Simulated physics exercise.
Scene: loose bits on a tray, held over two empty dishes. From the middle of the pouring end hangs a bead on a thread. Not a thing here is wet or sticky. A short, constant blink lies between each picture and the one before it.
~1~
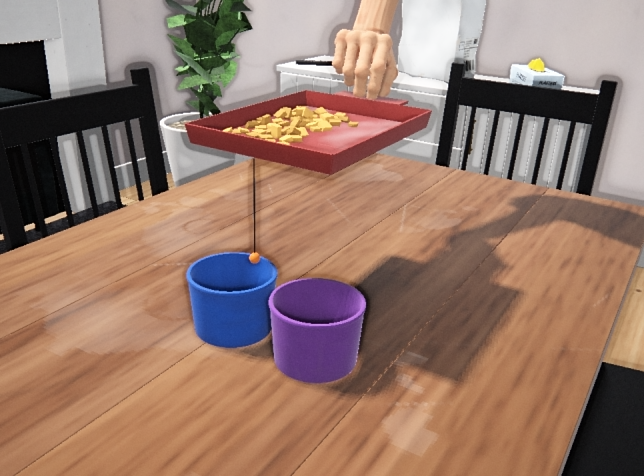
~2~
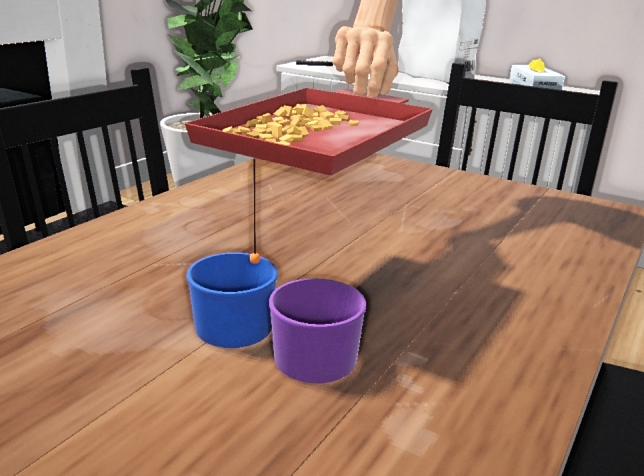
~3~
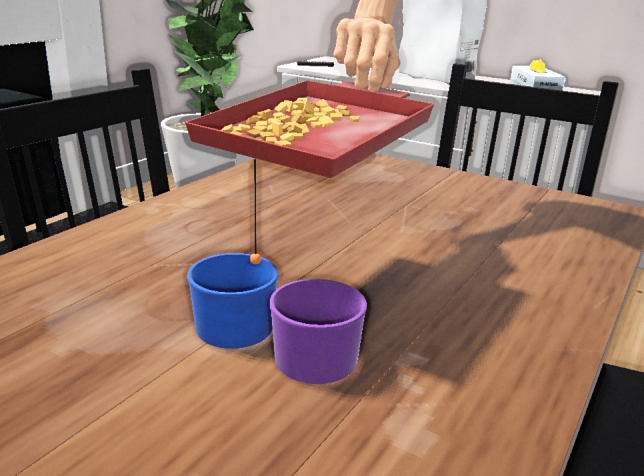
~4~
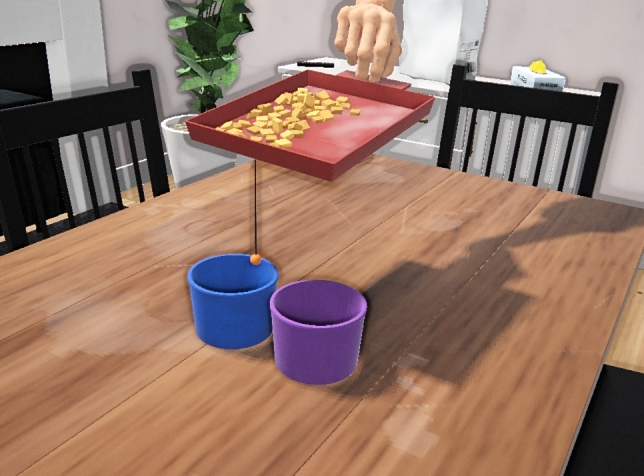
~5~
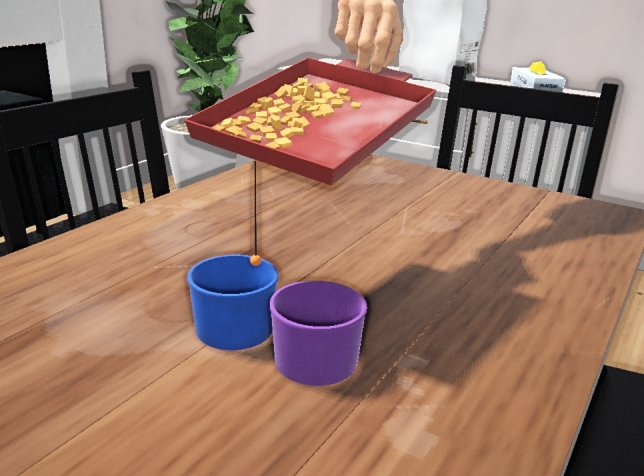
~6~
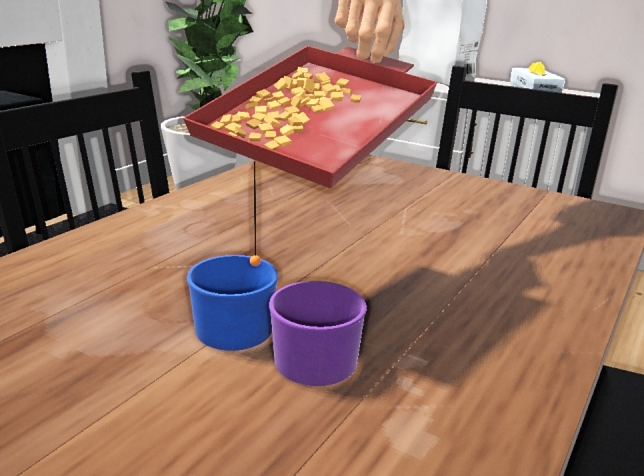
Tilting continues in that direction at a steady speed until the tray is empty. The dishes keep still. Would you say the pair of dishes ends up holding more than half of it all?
The dishes will catch most of the load.
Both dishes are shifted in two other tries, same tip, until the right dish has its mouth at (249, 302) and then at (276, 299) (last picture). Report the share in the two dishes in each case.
Respectively 20 percent and 50 percent.
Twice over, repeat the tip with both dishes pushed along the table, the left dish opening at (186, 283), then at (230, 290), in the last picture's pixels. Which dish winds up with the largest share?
The one at right, then the one at right.
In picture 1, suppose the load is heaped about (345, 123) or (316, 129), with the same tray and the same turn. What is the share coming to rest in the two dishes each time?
About 100 and 90 per cent.
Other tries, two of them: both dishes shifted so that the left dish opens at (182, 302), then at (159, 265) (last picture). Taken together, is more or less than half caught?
First try: Lower than half; second try: Lower than half.
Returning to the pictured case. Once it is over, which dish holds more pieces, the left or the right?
That would be the rightward one.
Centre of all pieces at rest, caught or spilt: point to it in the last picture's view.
(314, 352).
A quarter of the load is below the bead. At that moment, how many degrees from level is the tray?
It sits at roughly 105°.
Soon after the last picture, tray tipped steeply; all on the tray.
A little later, tray tipped right over; most on the tray; a small part in the right dish; a stray few outside both; a stray few in the air.
Later still, tray tipped past a quarter turn; nearly all in the right dish; a stray few in the left dish; a small part outside both.
At rest, tray tipped past a quarter turn; nearly all in the right dish; a stray few in the left dish; a small part outside both.
